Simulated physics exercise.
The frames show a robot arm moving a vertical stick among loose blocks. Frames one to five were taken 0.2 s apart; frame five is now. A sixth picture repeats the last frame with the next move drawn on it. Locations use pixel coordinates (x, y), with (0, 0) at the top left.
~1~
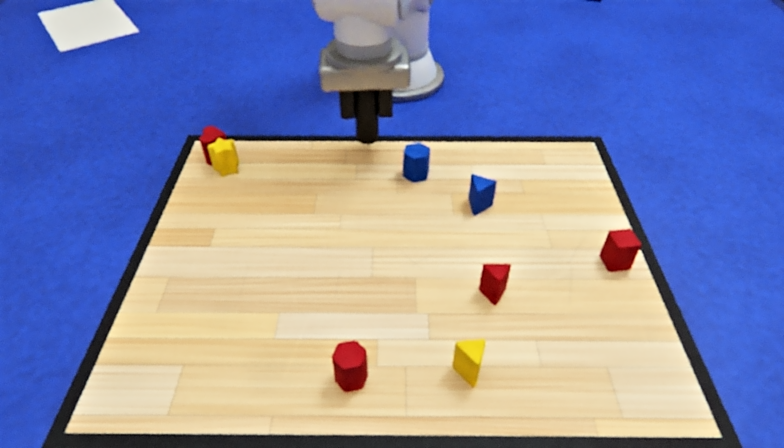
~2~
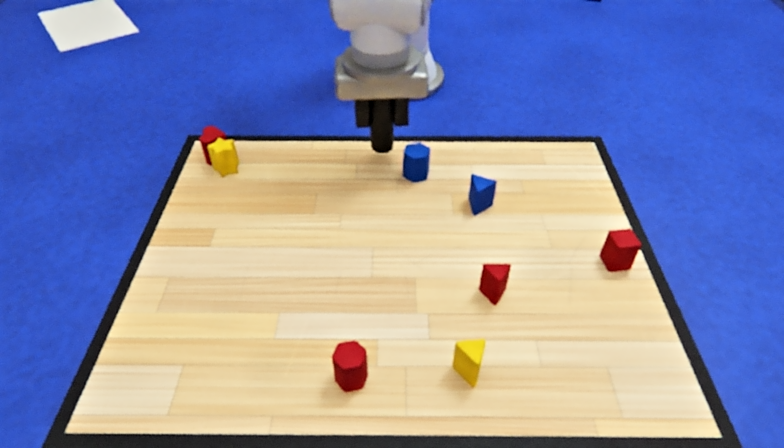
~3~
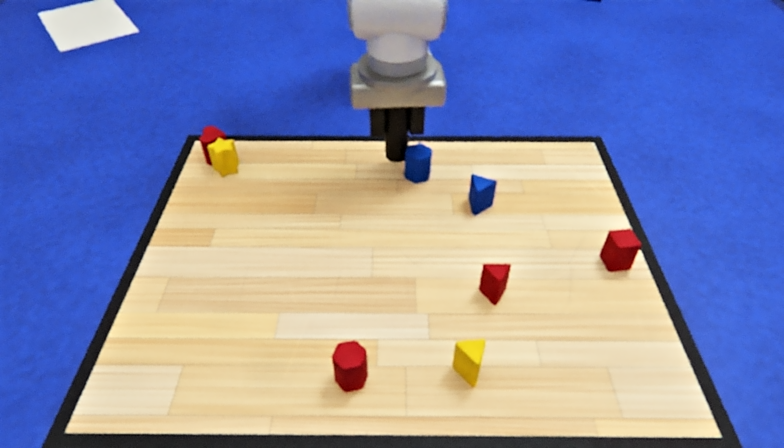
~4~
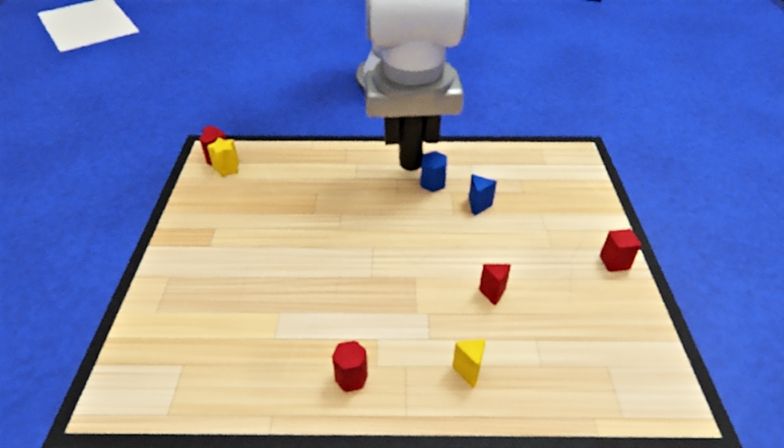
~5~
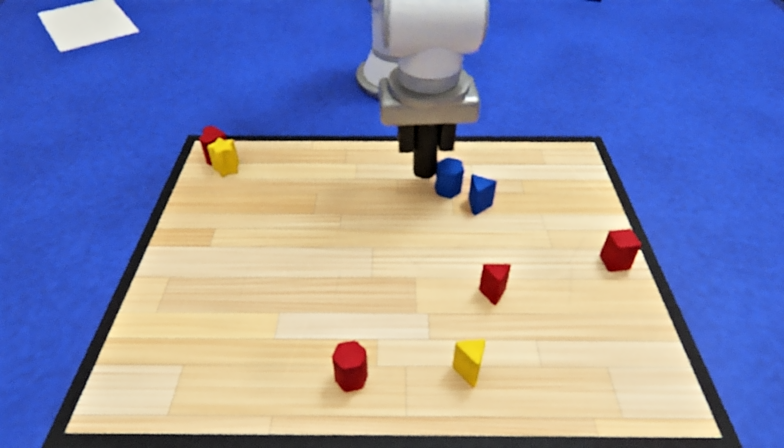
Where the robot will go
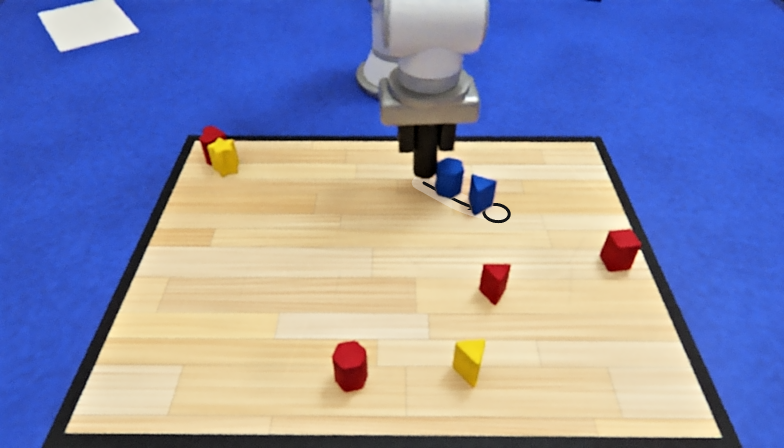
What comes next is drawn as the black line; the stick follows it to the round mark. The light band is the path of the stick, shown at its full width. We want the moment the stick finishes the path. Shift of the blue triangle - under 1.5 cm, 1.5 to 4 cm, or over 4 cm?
The move is long, over 4 cm.
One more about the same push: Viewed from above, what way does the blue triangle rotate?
It rotates clockwise.
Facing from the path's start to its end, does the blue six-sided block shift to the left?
Yes - that is the case.
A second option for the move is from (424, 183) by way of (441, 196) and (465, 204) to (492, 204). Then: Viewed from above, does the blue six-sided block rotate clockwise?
Answer: No.
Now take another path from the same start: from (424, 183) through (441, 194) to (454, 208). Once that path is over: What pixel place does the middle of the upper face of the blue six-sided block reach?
Final place: (477, 174).
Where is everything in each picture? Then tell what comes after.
Lower end of the stick (368, 139), tops of blocks, blue six-sided block (417, 150), blue triangle (482, 182), in the first picture.
Stick (382, 148), blocks as before, in the second picture.
Stick (397, 156), blue six-sided block (419, 151), in the third picture.
Stick (411, 165), blue six-sided block (435, 159), in the fourth picture.
Stick (424, 173), blue six-sided block (451, 165), blue triangle (482, 182), in the fifth picture.
The drawn path runs from (424, 183) through (445, 195) and (469, 206) to (496, 213).
On the path given first. One third of the way, stick (447, 185); blue six-sided block (475, 170), turned 40° anticlockwise; blue triangle (491, 183), turned 50° clockwise.
Two thirds of the way, stick (471, 196); blue six-sided block (495, 174), turned 90° anticlockwise; blue triangle (510, 187), turned 80° clockwise.
At the end, stick (498, 203); blue six-sided block (511, 173), turned 135° anticlockwise; blue triangle (531, 190), turned 75° clockwise.
